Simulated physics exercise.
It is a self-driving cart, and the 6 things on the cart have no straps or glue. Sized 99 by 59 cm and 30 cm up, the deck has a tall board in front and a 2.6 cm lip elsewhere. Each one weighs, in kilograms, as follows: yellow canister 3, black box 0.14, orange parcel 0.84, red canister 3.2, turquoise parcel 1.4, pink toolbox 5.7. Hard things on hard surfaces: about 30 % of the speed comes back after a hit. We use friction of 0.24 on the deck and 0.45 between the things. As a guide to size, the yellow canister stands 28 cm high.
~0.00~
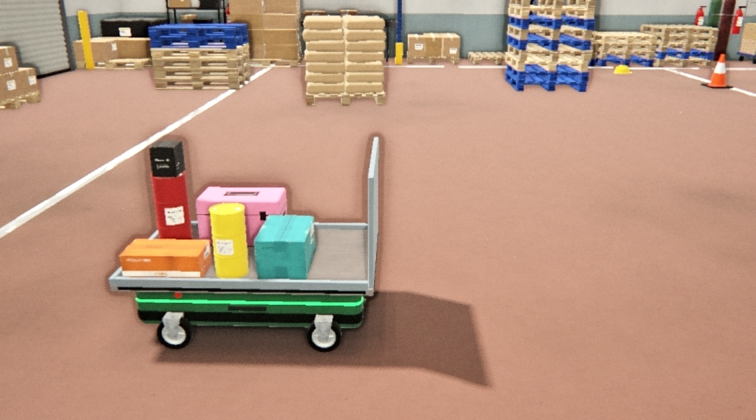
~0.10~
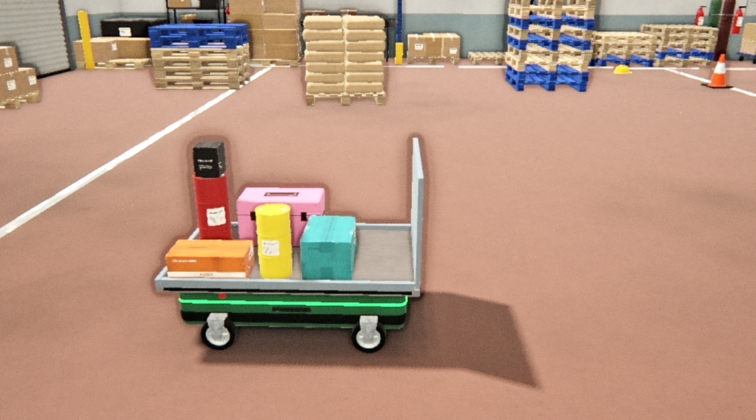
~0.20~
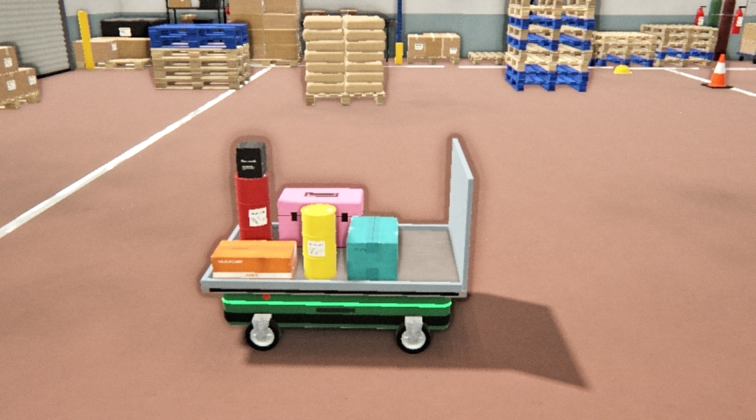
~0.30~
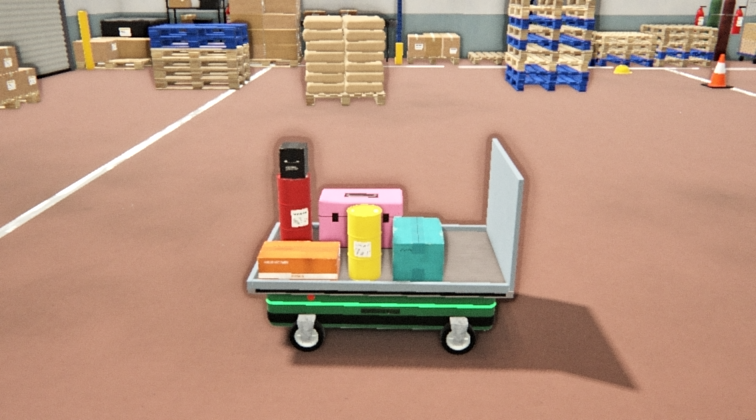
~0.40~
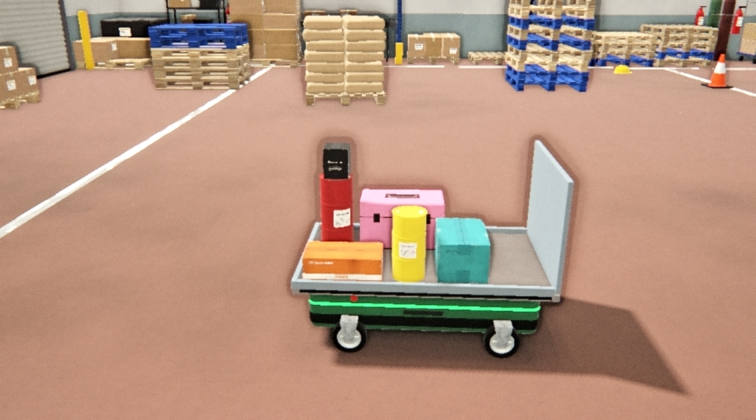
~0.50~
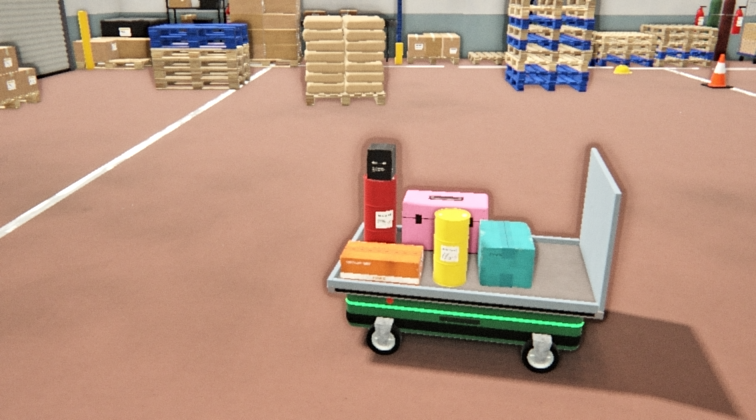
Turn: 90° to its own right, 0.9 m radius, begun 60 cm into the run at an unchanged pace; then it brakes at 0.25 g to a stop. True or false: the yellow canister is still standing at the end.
True.
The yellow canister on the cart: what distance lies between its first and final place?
22 cm.
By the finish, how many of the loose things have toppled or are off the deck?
2.
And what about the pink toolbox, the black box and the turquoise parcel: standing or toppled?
Well, the pink toolbox holds steady, the black box tumbles down, and the turquoise parcel holds steady.
After 0.80 s, cart has run 144 cm, turned 44°; yellow canister slid 19 cm near (578, 273); turquoise parcel slid 20 cm; black box slid 8 cm.
After 1.00 s, cart has run 180 cm, turned 67°; yellow canister slid 22 cm near (656, 320); black box leaning 9°; turquoise parcel slid 33 cm.
After 1.30 s, cart has run 234 cm, turned 90°; black box and red canister now off the deck; yellow canister slid 22 cm; turquoise parcel slid 32 cm.
After 1.70 s, cart has run 285 cm, turned 90°; yellow canister slid 22 cm; turquoise parcel slid 29 cm; orange parcel slid 21 cm.
At rest (2.5 s), off the deck and tipped over, black box and red canister; not toppled but over 10 cm from the start, yellow canister, orange parcel and turquoise parcel; the last one in place, give or take 10 cm.
